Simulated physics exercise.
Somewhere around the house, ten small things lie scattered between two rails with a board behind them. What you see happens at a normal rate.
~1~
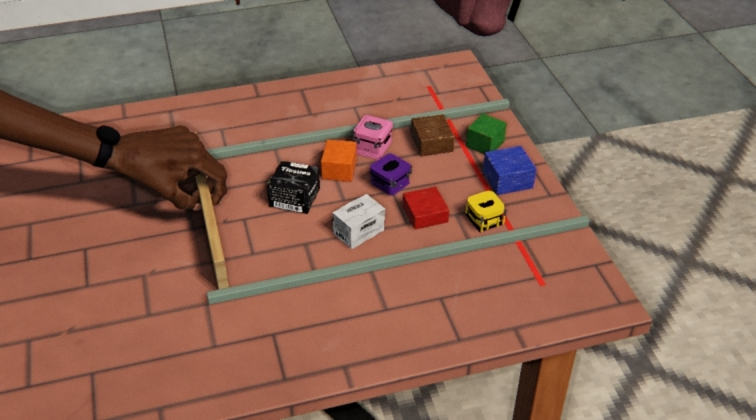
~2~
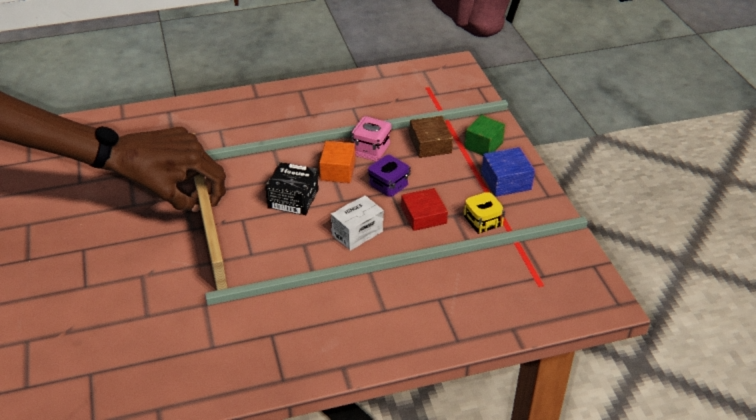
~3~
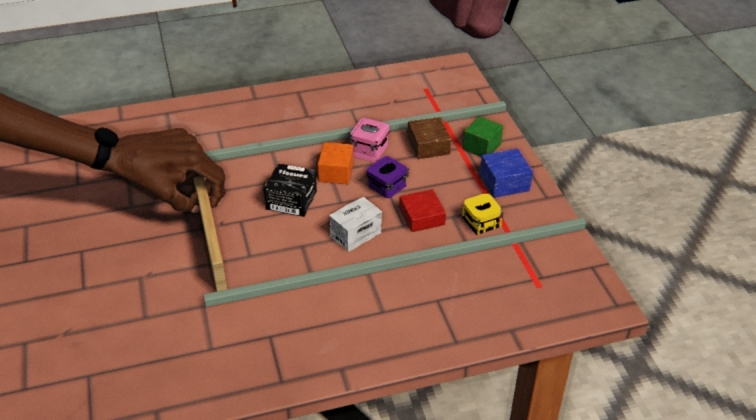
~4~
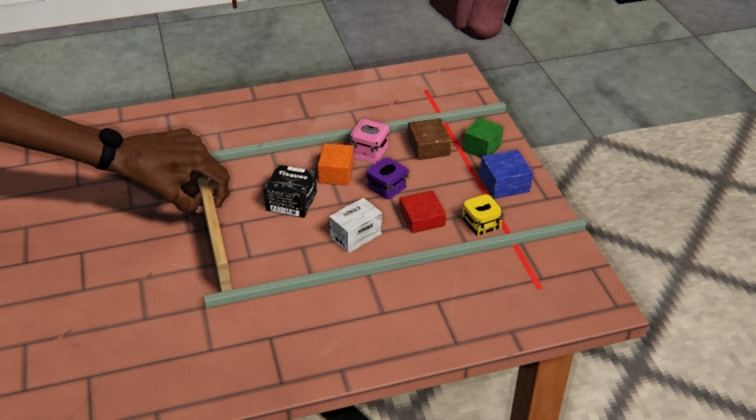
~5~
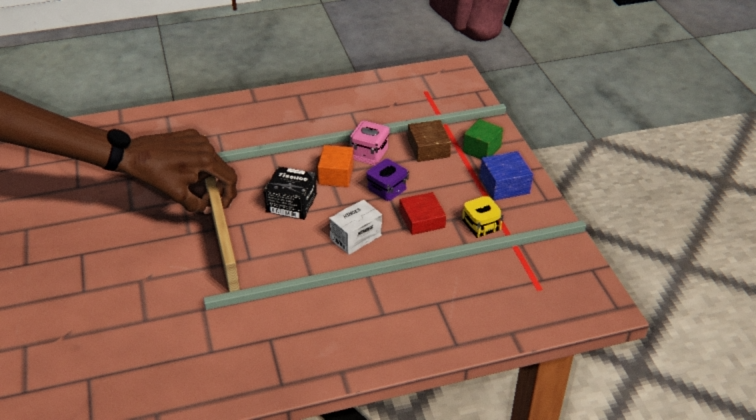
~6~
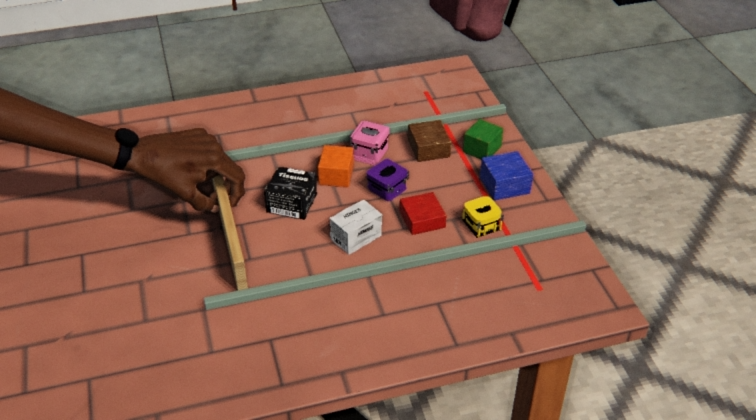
On a brick-patterned tabletop, a hand holds a wooden board still, then slides it slightly right toward scattered small colourful blocks and cases.
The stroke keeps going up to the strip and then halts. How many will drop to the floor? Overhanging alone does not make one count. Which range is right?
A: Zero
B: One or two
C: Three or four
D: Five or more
One or two.
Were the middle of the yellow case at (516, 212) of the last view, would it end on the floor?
From that start, the object then is safe.
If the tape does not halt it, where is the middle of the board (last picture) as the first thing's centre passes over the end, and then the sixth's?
At (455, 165) for the first, at (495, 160) for the sixth.
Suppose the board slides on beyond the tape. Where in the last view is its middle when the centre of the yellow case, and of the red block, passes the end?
The middle is at (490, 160) when it's the yellow case, and at (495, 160) when it's the red block.
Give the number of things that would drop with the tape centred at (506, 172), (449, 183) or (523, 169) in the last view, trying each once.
Counts per try, in order: 6 / 0 / 6.
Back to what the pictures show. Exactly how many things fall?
The answer: 2 exactly.
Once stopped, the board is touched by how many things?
4 end up touching it.
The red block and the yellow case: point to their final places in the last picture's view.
Red block at (539, 183), yellow case at (559, 209).
Early on, none off yet; blue block at rest near (506, 175); green block at rest near (483, 140); yellow case at rest near (482, 217).
A while later, none off yet; blue block at rest near (506, 175); green block at rest near (483, 140); yellow case moving near (488, 217).
Further along, none off yet; blue block travelled about its own width near (534, 168); green block travelled about its own width near (508, 137); yellow case travelled about its own width near (530, 215).
Finally, the number that fall off is one or two; lost, green block and blue block.
